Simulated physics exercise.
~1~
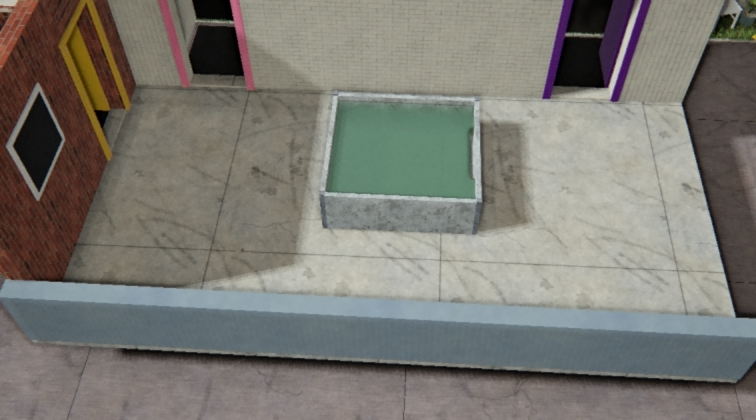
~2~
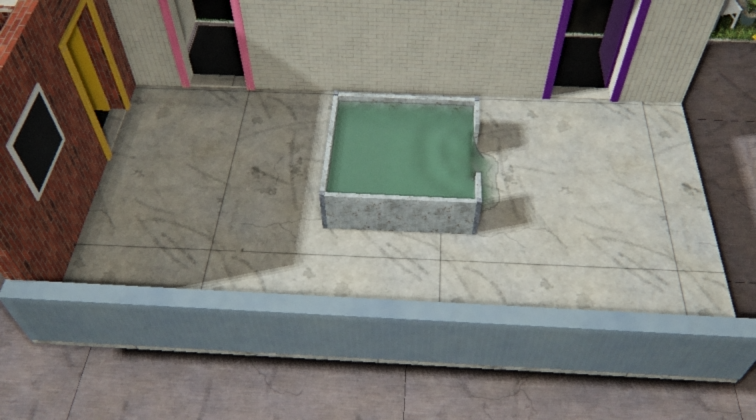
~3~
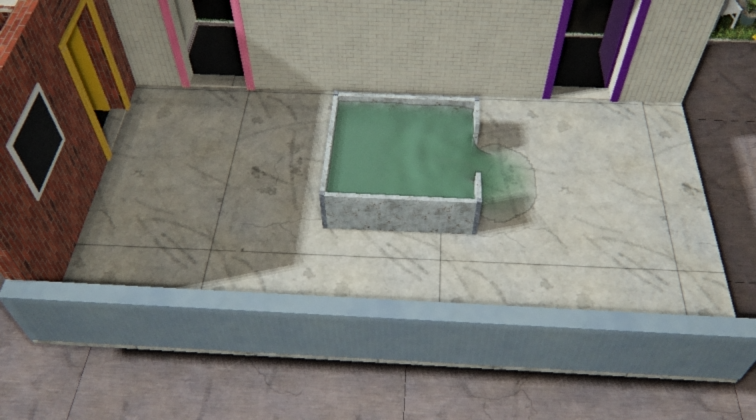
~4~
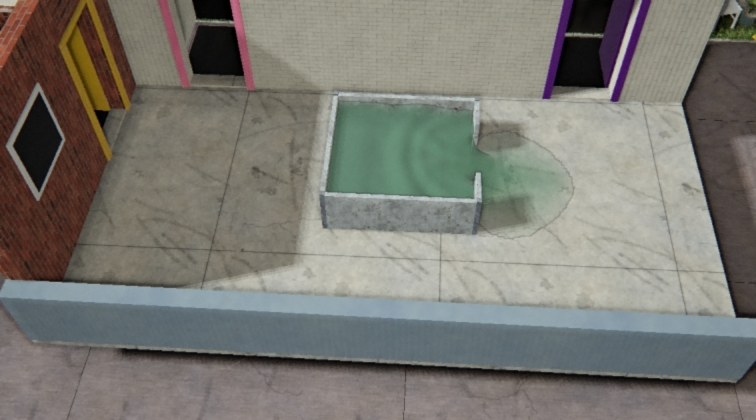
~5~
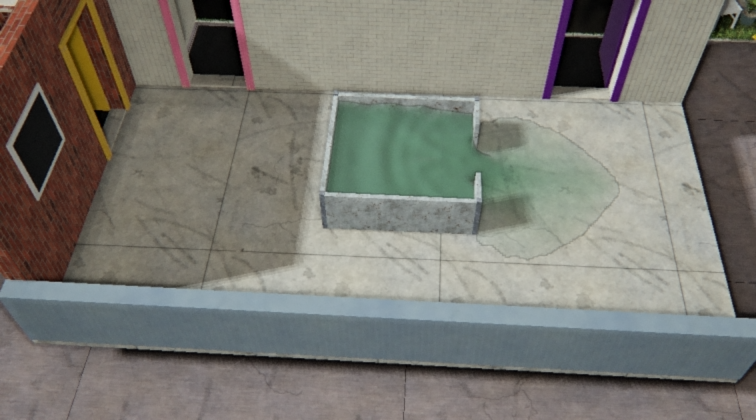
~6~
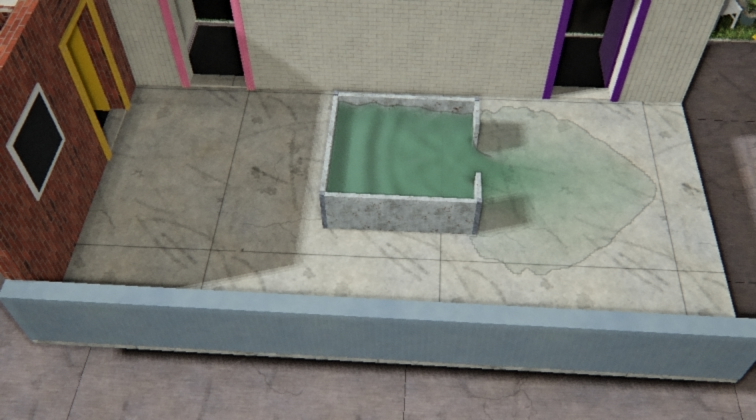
At the start, still green water fills a square stone tank on a pale, walled floor. A gap opens in the tank's right side and water pours out through it. The water spreads rightward across the floor in a widening, thin green sheet, while ripples cross the water inside the tank.
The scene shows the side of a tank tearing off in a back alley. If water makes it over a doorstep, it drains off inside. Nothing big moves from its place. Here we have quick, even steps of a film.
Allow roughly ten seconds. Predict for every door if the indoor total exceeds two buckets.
Result: Pink door: Two buckets or fewer; yellow door: Two buckets or fewer; purple door: More than two buckets.
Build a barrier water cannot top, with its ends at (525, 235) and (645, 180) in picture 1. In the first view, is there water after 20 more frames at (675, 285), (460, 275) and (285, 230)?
Untouched; submerged; untouched.
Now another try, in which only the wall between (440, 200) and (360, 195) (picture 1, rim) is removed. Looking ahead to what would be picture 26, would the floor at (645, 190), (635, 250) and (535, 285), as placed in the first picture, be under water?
In turn: Swamped, swamped, swamped.
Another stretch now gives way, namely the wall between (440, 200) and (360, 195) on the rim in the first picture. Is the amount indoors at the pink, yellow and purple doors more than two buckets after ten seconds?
Result - pink door tops the mark, yellow door tops the mark, purple door does not reach it.
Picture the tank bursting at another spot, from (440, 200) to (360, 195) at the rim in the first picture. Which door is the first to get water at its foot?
Answer: The yellow door.
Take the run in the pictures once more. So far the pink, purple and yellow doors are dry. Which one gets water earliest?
Answer: The one in purple.
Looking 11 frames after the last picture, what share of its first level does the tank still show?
60 percent or thereabouts.
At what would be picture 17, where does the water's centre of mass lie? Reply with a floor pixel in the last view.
At about (454, 184).
A moment on, water covers 30 % of the floor; the pink door not reached, the yellow door not reached, the purple door wet at the sill, nothing in.
Next, water covers 35 % of the floor; the pink door not reached, the yellow door not reached, the purple door under two buckets in.
Then, water covers 35 % of the floor; the pink door not reached, the yellow door not reached, the purple door over two buckets in.
Later, water covers 35 % of the floor; the pink door not reached, the yellow door not reached, the purple door over two buckets in.
In the end, water covers 35 % of the floor; the pink door not reached, the yellow door not reached, the purple door over two buckets in.
